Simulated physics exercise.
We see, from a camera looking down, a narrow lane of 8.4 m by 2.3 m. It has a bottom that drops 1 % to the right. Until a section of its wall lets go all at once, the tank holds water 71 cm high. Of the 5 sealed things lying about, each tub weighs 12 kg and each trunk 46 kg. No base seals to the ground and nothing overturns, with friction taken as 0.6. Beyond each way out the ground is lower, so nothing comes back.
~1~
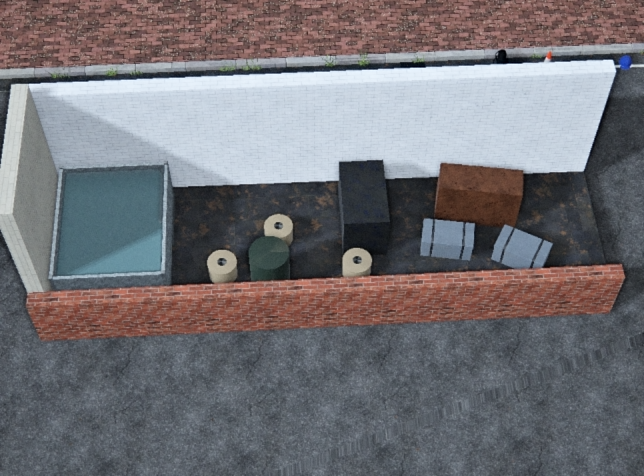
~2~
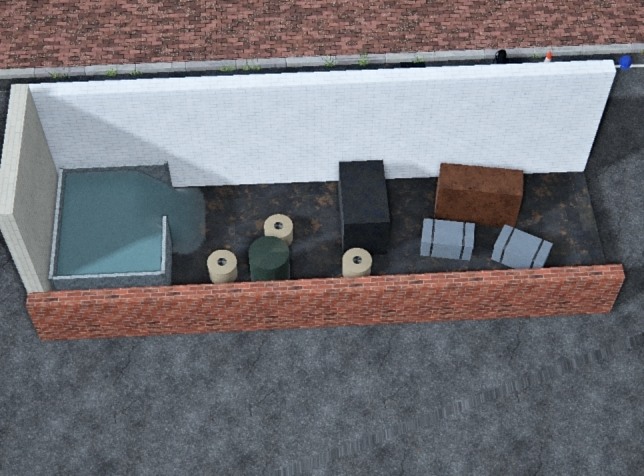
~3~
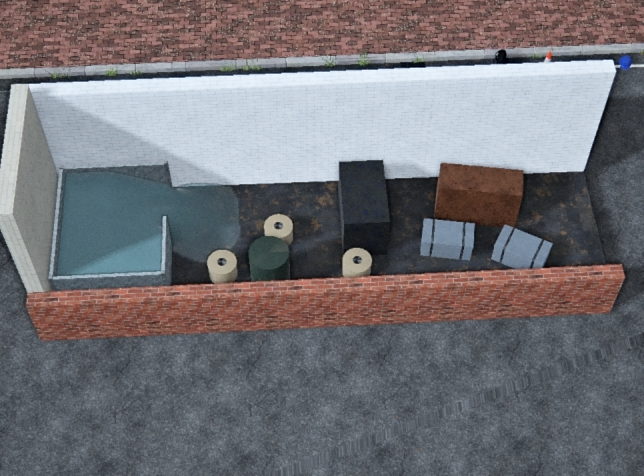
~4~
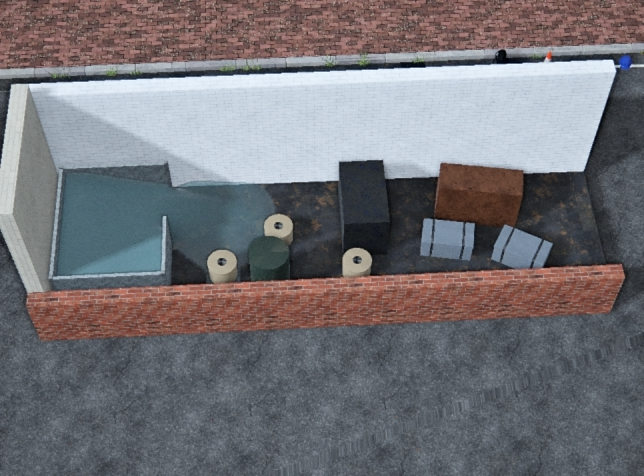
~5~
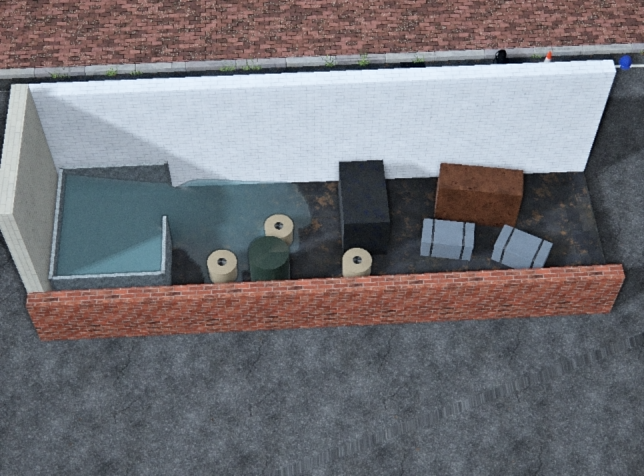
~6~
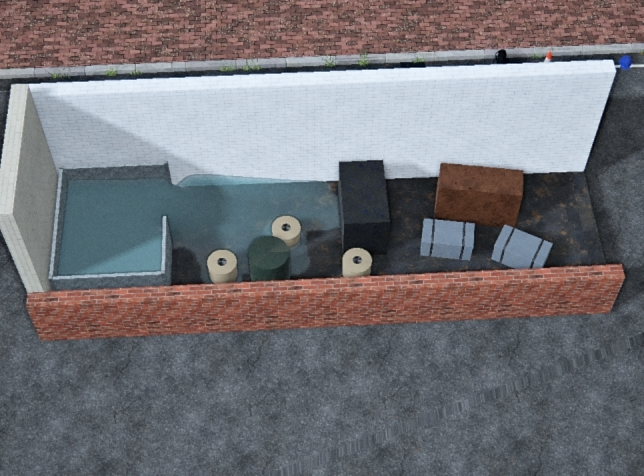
In a narrow walled lane seen from above, water fills a square tank at the left end, beside pale tubs, a dark green drum and several boxes. The tank's right side opens at the back and water spreads rightward across the dark ground, surrounding the drum, and one pale tub shifts slightly.
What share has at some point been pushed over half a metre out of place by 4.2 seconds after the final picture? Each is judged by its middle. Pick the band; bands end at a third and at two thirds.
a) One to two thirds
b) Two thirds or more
One to two thirds (a).
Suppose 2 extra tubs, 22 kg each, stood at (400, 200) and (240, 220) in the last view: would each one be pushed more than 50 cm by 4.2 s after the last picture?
Taking them in turn, the first is below the mark and the second is above the mark.
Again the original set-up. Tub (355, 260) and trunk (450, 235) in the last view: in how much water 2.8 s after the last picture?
Depths: Near 11 cm, then near 9 cm.
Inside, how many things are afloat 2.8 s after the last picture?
Tally: 2 of them.
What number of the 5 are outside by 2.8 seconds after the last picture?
The count by then is 0.
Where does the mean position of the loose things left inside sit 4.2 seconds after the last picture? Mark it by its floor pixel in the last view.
That lands at roughly (408, 252).
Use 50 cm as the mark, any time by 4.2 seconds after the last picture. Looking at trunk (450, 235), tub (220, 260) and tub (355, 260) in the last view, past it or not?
In sequence: Falls below it / falls below it / exceeds it.
Then, 0.4 s after the last picture 1 of 5 are over 50 cm from their spots; 0 afloat.
Then, 1.5 s after the last picture 2 of 5 are over 50 cm from their spots; 1 afloat.
Then, 2.8 s after the last picture 2 of 5 are over 50 cm from their spots; 2 afloat.
Then, 4.2 s after the last picture 2 of 5 are over 50 cm from their spots, and 2 have been at some point; 2 afloat.
